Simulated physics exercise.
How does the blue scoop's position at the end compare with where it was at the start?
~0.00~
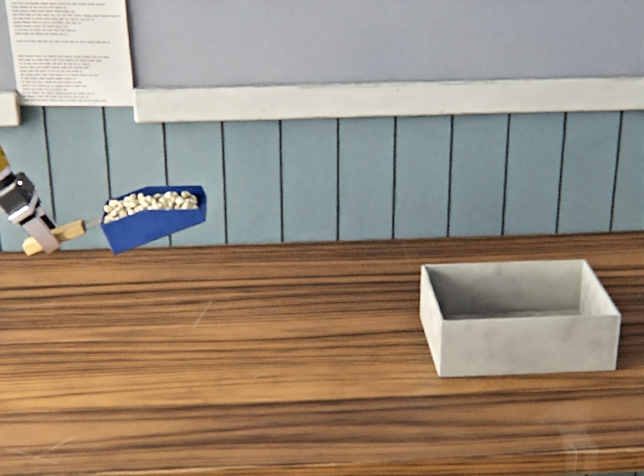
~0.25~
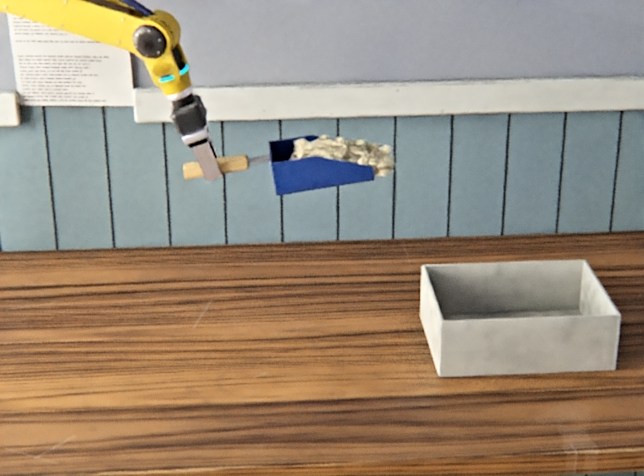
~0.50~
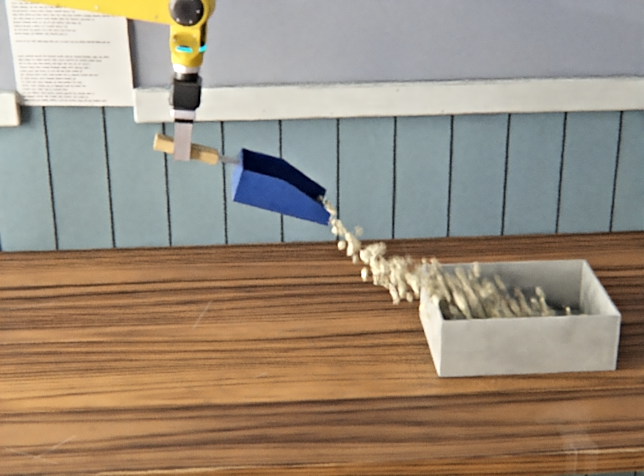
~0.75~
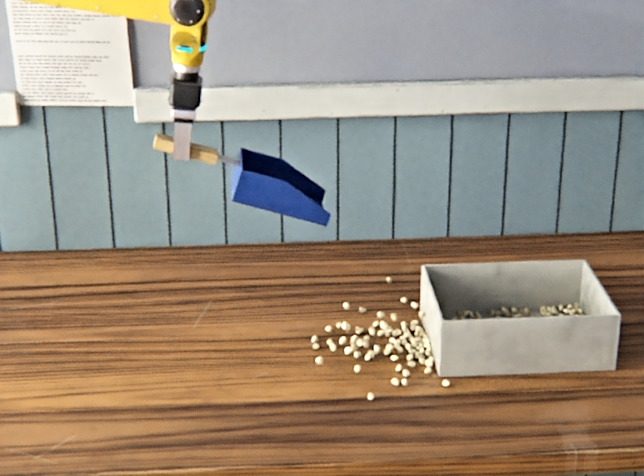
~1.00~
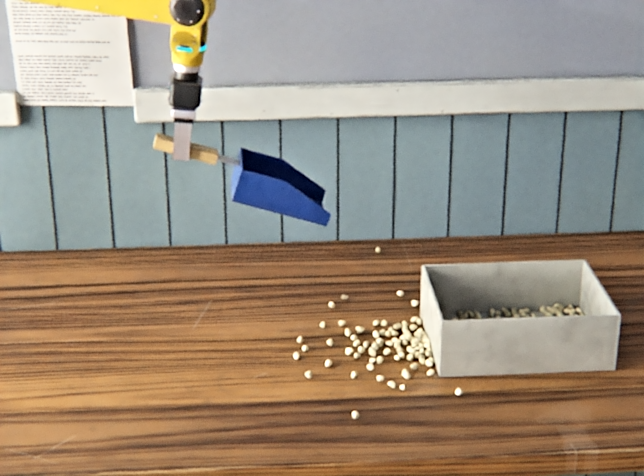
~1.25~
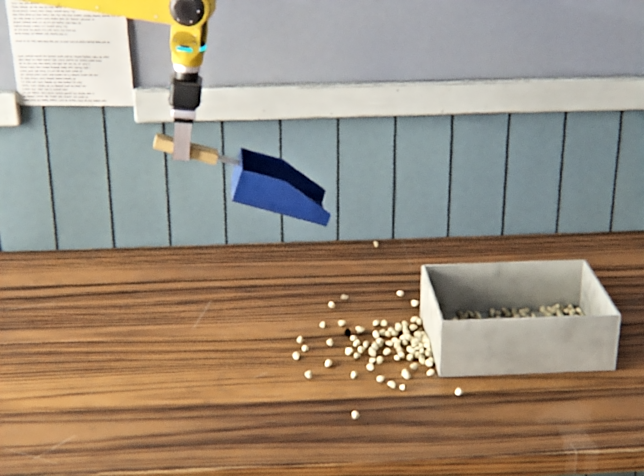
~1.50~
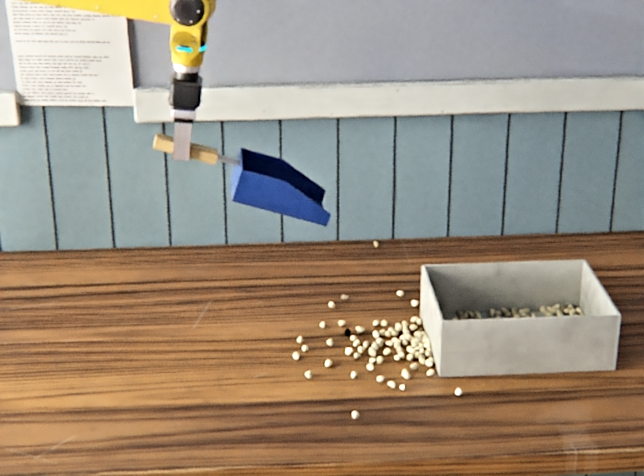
The scoop ends up farther to the right and a little higher than where it started, closer to the gray box.
A yellow robot arm carried a blue scoop of pale beans up and to the right, then drew back and tipped it, pouring most into a gray box while the rest scattered on the wooden table beside it, and the empty scoop stayed tilted.
